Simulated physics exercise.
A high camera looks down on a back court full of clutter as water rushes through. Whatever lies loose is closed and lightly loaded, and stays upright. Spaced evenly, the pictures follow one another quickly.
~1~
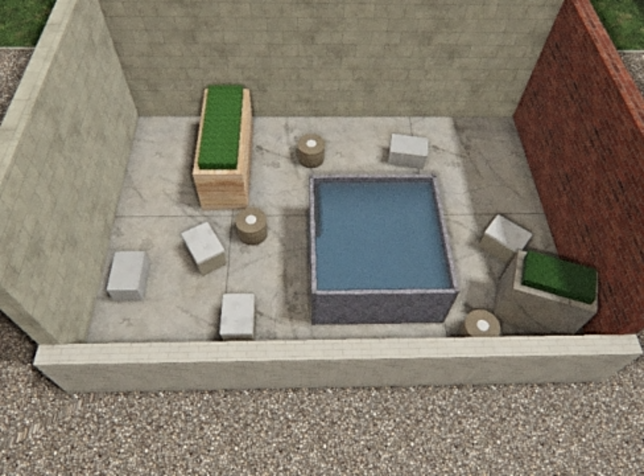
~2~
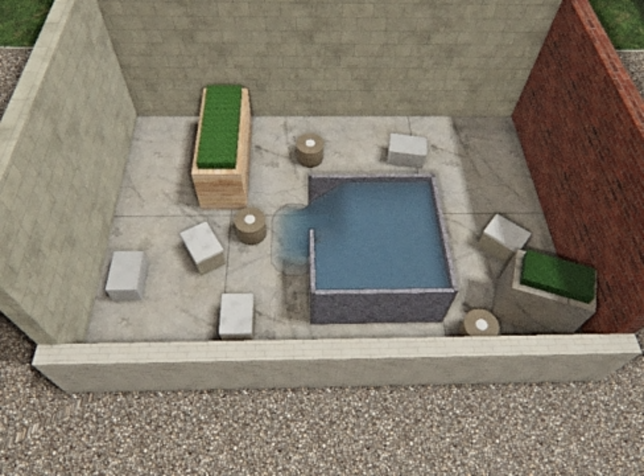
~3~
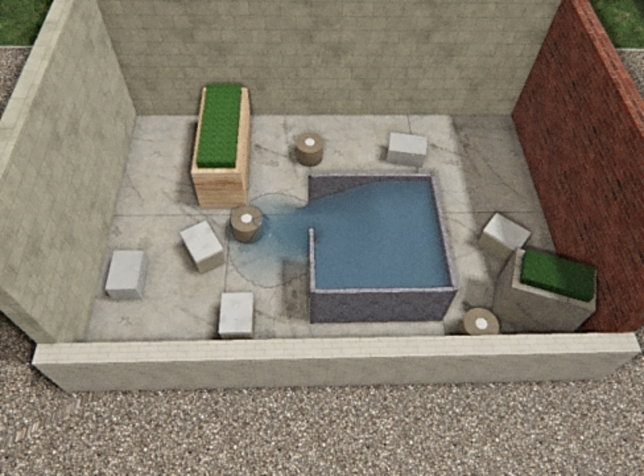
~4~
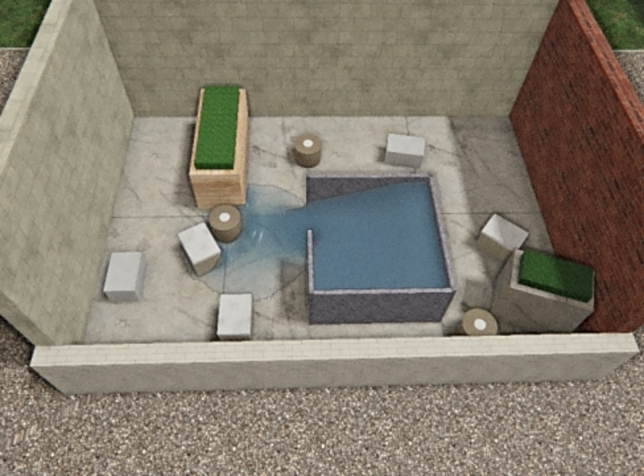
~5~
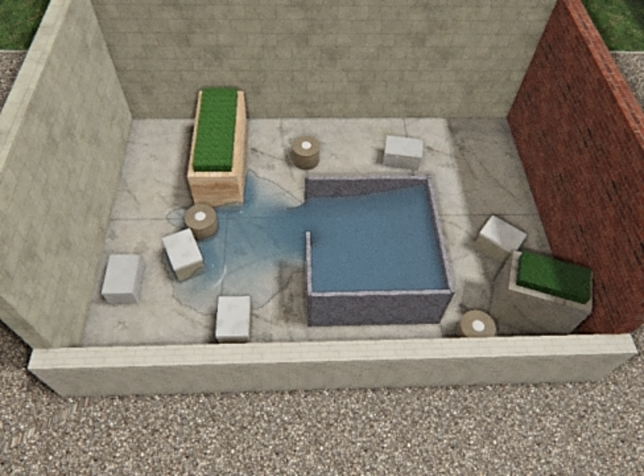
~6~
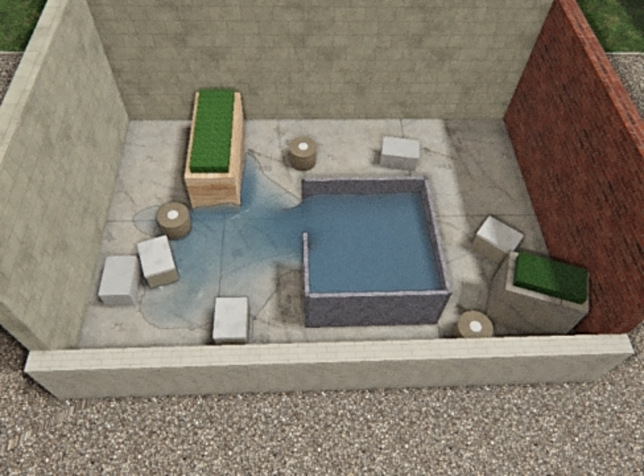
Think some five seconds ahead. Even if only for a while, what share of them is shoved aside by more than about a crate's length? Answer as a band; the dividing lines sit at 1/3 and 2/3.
1/3 to 2/3.
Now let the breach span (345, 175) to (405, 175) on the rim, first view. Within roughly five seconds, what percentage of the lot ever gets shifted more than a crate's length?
About 50 %.
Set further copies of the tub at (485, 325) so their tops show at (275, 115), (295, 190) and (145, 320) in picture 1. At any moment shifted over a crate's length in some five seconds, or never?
Okay, in order the twins go a long way, a long way, a long way.
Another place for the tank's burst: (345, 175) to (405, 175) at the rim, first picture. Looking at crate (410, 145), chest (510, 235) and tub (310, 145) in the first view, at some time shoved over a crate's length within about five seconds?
In turn: Moved that far, moved that far, moved that far.
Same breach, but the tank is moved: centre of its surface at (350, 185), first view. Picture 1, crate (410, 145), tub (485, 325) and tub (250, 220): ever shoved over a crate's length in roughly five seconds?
Taking them in turn: Got sent well off; kept near its start; got sent well off.
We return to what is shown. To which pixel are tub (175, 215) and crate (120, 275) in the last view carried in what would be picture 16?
They end up at about pixels (167, 154) and (87, 307).
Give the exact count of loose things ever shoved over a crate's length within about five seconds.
I make it 4.
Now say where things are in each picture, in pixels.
A tub at (251, 220), on the bottom; a chest at (203, 241), on the bottom; 0 of 8 have shifted, in the first picture.
A tub at (250, 219), on the bottom; a chest at (201, 241) rests on the ground; 0 of 8 have shifted, in the second picture.
A tub at (247, 218) rests on the ground, close to its start; a chest at (201, 240), on the bottom; 0 of 8 have shifted, in the third picture.
A tub at (225, 217), on the bottom, a stride from its start; a chest at (199, 242), on the bottom; 1 of 8 have shifted, in the fourth picture.
A tub at (200, 216) rests on the ground, a stride from its start; a chest at (182, 248) rests on the ground, close to its start; 2 of 8 have shifted, in the fifth picture.
A tub at (173, 215), on the bottom, a stride from its start; a chest at (156, 255) rests on the ground, a stride from its start; 2 of 8 have shifted, in the sixth picture.
A moment on, 2 of 8 are well off their spots; 0 afloat.
Next, 3 of 8 are well off their spots; 2 afloat.
Later, 4 of 8 are well off their spots; 3 afloat.
In the end, 4 of 8 are well off their spots, and 4 have been at some point; 4 afloat.
